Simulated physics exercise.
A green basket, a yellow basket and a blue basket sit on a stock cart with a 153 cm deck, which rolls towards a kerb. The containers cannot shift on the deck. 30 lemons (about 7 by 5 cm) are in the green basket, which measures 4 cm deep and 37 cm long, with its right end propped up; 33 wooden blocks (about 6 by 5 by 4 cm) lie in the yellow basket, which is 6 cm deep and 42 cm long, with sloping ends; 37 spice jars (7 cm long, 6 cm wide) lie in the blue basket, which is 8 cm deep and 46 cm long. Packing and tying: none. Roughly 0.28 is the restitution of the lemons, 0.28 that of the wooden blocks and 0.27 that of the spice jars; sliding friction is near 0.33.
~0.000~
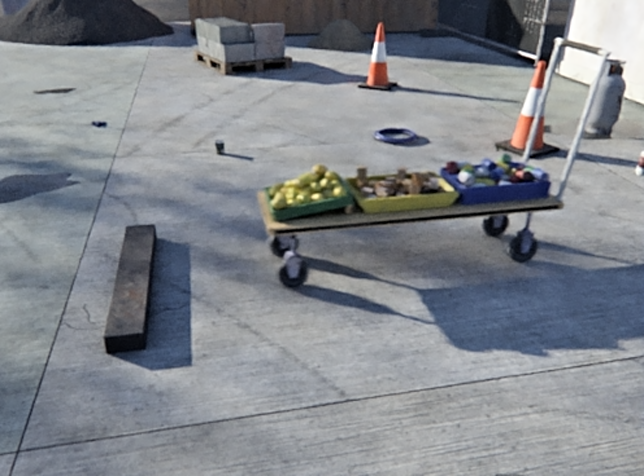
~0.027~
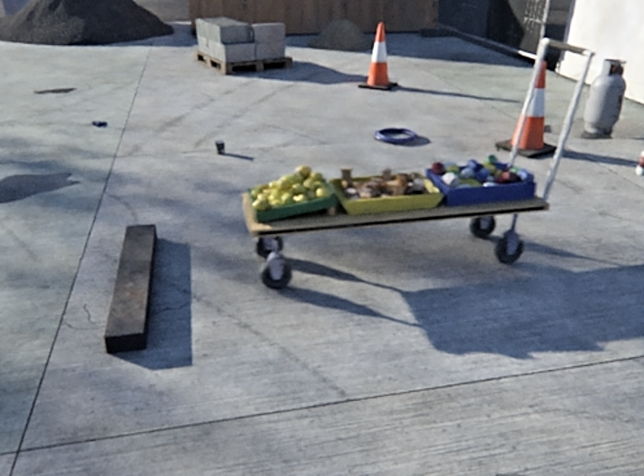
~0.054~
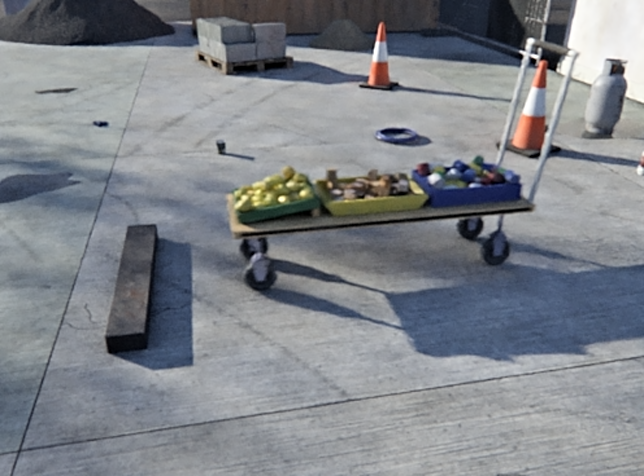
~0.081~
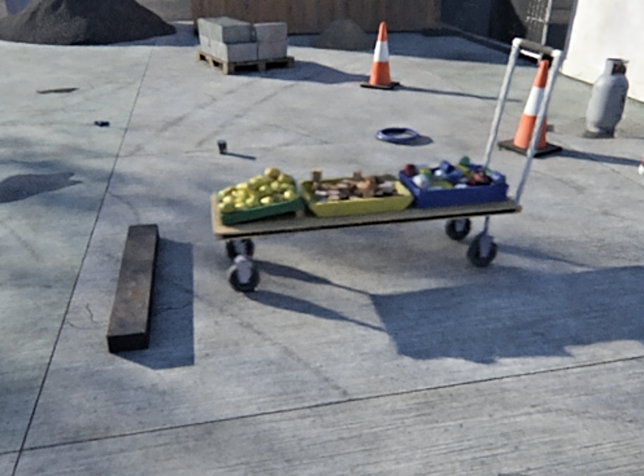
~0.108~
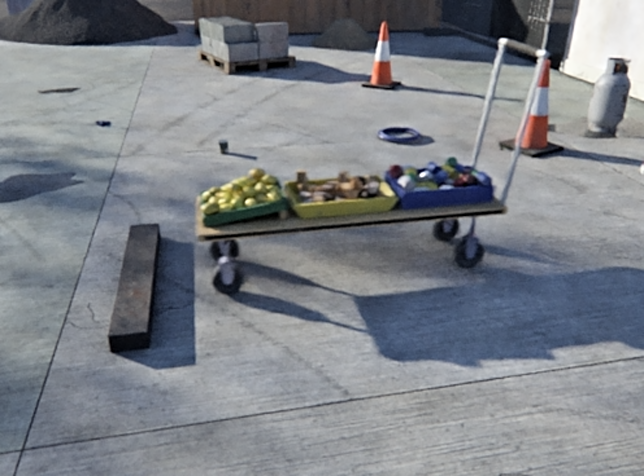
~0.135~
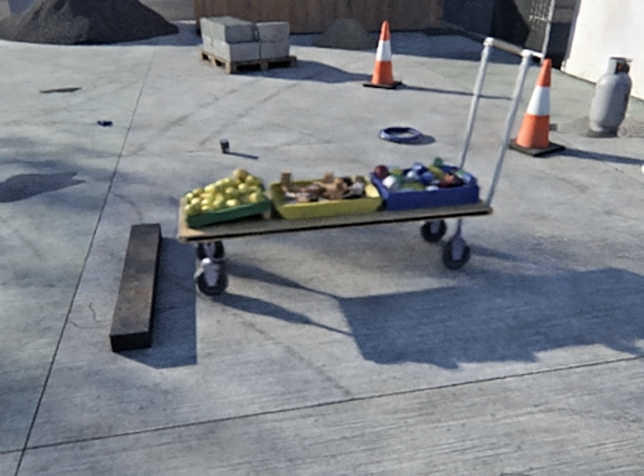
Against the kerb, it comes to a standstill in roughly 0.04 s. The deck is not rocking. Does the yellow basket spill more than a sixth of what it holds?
Yes, my guess is the spilled share will top a sixth.
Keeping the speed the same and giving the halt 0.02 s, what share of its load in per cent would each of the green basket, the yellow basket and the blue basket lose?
With that change, green basket 30 per cent, yellow basket 40 per cent, blue basket 40 per cent.
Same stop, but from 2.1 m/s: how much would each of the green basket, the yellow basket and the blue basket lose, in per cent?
In that case the green basket sheds 30 per cent of its load, the yellow basket 10 per cent, and the blue basket 20 per cent.
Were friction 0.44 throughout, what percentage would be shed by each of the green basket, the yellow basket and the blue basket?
In that setup green basket sheds 50 percent, yellow basket sheds 50 percent, and blue basket sheds 40 percent.
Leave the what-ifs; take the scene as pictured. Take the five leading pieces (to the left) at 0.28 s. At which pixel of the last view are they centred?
(133, 204).
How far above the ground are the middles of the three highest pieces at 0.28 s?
56 cm.
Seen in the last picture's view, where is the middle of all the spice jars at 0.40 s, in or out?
Their middle is around (367, 182).
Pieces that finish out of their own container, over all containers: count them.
I'd put it near 35.
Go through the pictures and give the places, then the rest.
In the first picture (places track the rim corner closest to us here; the camera pans a little), yellow basket (361, 200); blue basket (466, 188); 62 cm to go; all still inside.
In the second picture, yellow basket (344, 202); blue basket (451, 189); 53 cm to go.
In the third picture, yellow basket (328, 203); blue basket (436, 190); 45 cm to go.
In the fourth picture, yellow basket (311, 204); blue basket (421, 191); 36 cm to go.
In the fifth picture, yellow basket (295, 205); blue basket (406, 192); 28 cm to go.
In the sixth picture, yellow basket (278, 206); blue basket (390, 193); 19 cm to go; all still inside.
After 0.18 s, impact.
After 0.28 s, the green basket is down by 3 of 30, the yellow basket is down by 3 of 33 and the blue basket is down by 2 of 37.
After 0.40 s, the green basket is down by 6 of 30, the yellow basket is down by 11 of 33 and the blue basket is down by 7 of 37.
After 0.63 s, the green basket is down by 9 of 30, the yellow basket is down by 12 of 33 and the blue basket is down by 12 of 37.
Final count (at 1.13 s), the green basket is down by 9 of 30, the yellow basket is down by 12 of 33 and the blue basket is down by 12 of 37. Asked share, 12 of 33, 36 per cent.
